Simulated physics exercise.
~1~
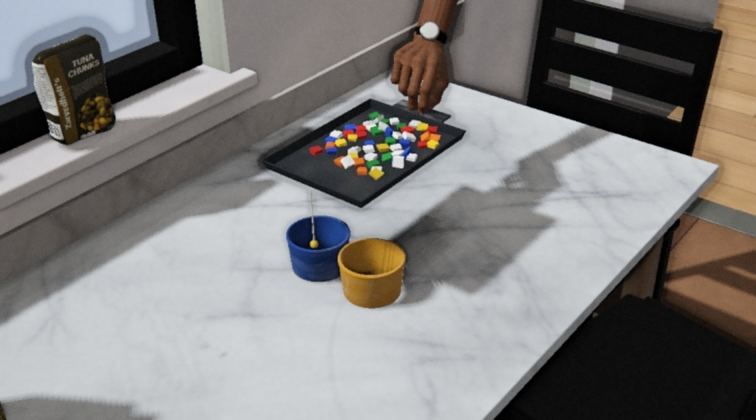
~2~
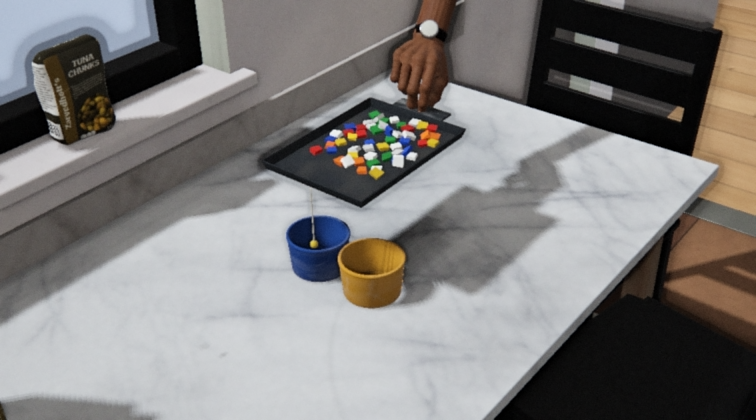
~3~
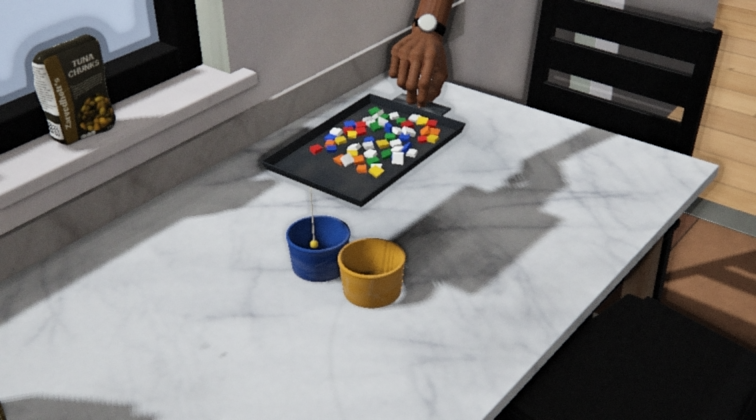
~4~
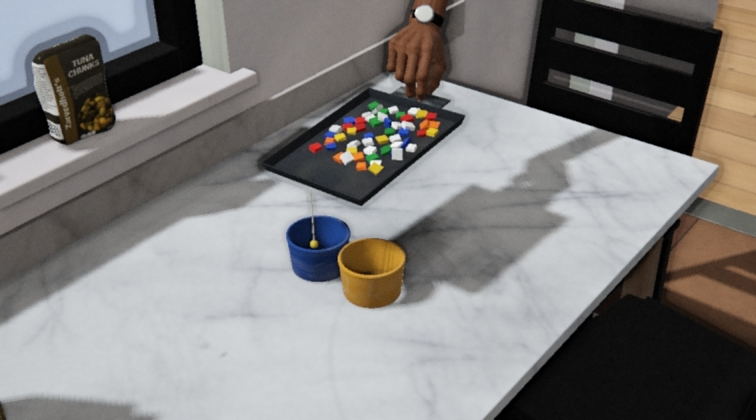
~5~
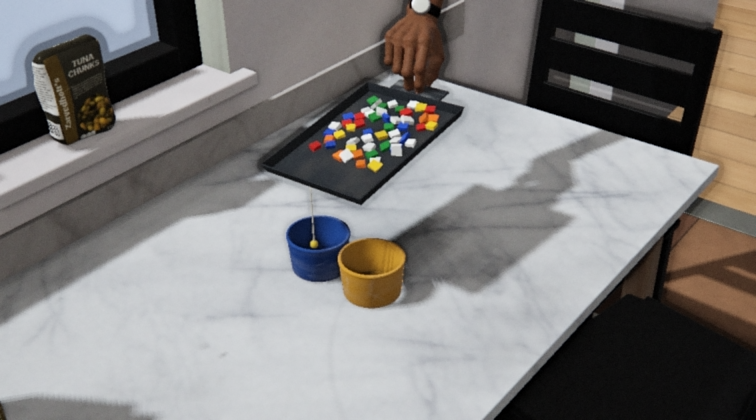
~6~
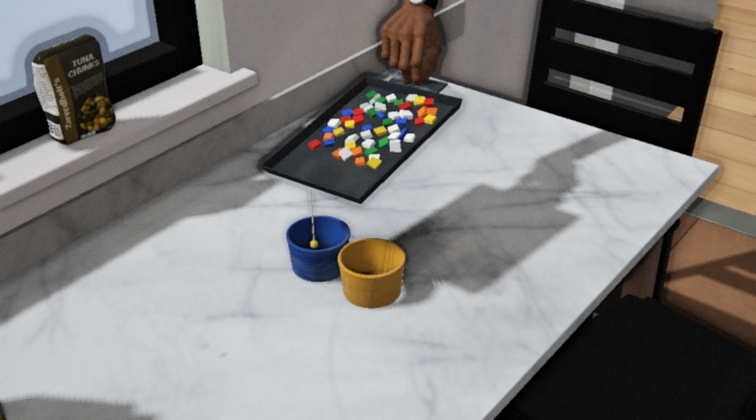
A dark tray of colourful little tiles tilted slightly as a hand with a watch slowly raised its far end, while the blue and yellow dishes on the marble table stayed still.
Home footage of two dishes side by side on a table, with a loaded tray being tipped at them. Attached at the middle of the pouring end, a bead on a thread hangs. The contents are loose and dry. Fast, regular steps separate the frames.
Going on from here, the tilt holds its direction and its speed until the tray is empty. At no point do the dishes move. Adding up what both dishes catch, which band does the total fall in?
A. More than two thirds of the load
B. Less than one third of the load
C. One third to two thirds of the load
Answer: B.
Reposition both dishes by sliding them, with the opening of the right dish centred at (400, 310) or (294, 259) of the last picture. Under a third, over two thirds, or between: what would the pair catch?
Earlier place: Under a third. Later place: More than two thirds.
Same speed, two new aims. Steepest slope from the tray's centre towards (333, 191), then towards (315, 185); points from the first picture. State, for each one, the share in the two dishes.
In order, 0 in a hundred and 0 in a hundred.
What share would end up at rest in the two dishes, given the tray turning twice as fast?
It would be close to 0 per cent.
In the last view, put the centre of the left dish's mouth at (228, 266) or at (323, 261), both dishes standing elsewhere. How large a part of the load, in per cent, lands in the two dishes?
0 %, 0 %.
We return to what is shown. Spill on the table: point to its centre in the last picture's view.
Approximately (263, 275).
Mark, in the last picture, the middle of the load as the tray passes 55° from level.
Load centre: Approx. (294, 159).
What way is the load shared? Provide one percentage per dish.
Left 0 per cent, right 0 per cent.
Soon after the last picture, tray tipped steeply; nearly all on the tray; a stray few outside both; a stray few in the air.
A little later, tray tipped right over; about a third on the tray; about a third outside both; about a quarter in the air.
Later still, tray tipped past a quarter turn; all outside both.
At rest, tray tipped past a quarter turn; none in the right dish; none in the left dish; all outside both.
